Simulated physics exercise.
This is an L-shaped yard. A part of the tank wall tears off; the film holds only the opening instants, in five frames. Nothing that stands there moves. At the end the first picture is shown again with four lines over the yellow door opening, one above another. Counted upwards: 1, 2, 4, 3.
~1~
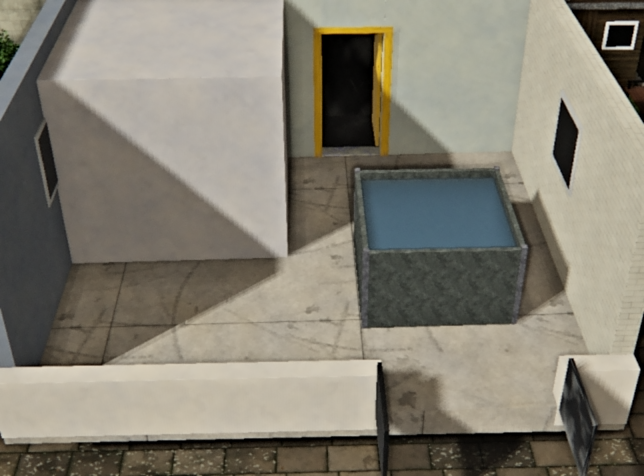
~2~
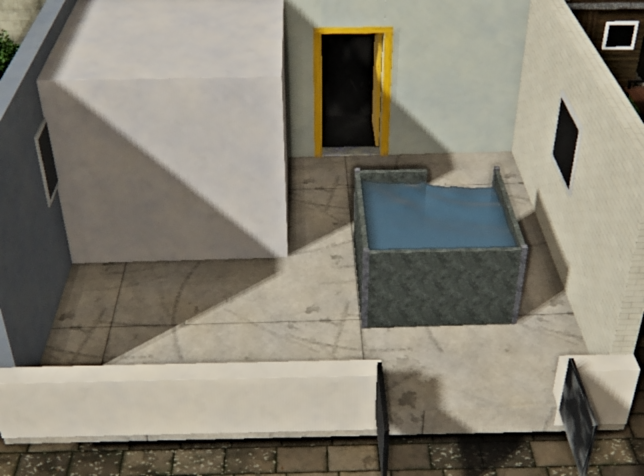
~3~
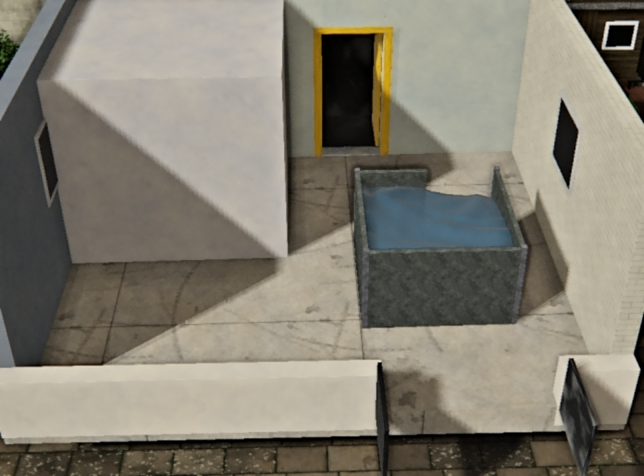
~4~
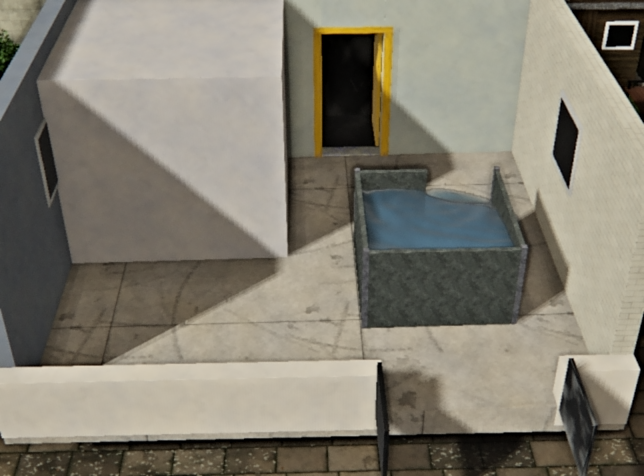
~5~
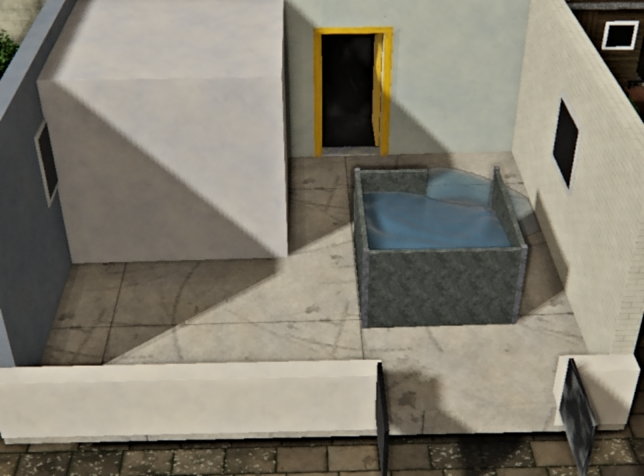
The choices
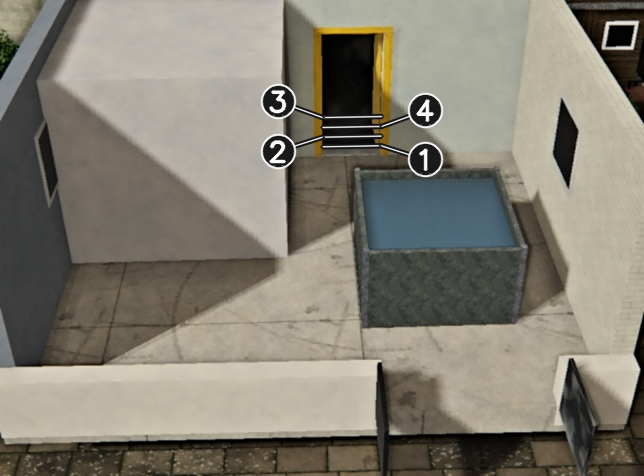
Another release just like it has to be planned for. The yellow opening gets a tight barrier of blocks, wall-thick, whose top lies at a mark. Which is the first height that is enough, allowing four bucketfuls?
That is line 2.
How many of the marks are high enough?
Three.
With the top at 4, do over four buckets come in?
No.
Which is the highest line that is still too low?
Here it is line 1.
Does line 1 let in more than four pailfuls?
Yes.
In white, 1 at (351, 146); 2 at (352, 136); 3 at (352, 117); 4 at (352, 126); from the bottom up 1, 2, 4, 3.
If 1 is chosen, some 20 bucketfuls get in.
If 2 is chosen, a splash gets over, under a bucket.
If 3 is chosen, nothing gets over.
If 4 is chosen, nothing gets over.
